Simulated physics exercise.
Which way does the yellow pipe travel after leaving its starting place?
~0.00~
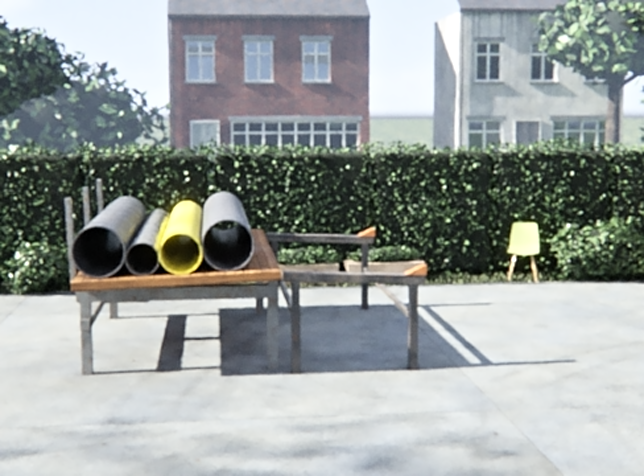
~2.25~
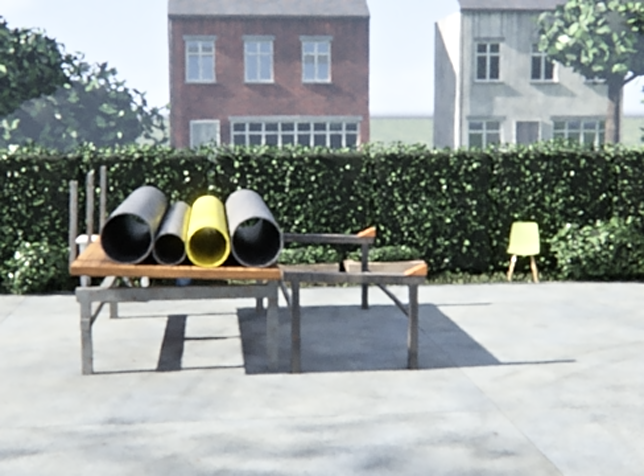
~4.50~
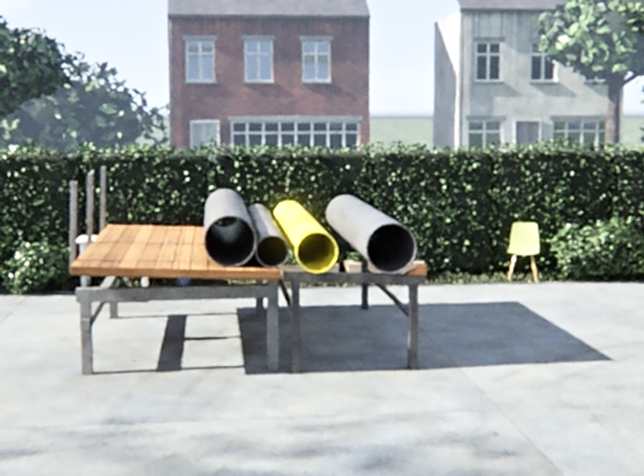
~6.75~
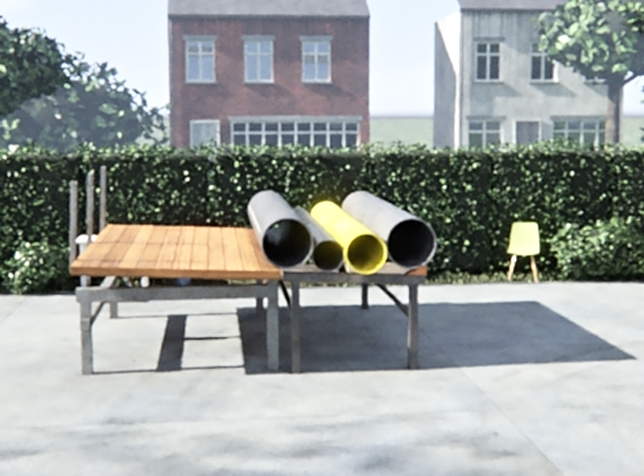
The yellow pipe moves to the right, rolling from the wooden table onto the rack beside it.
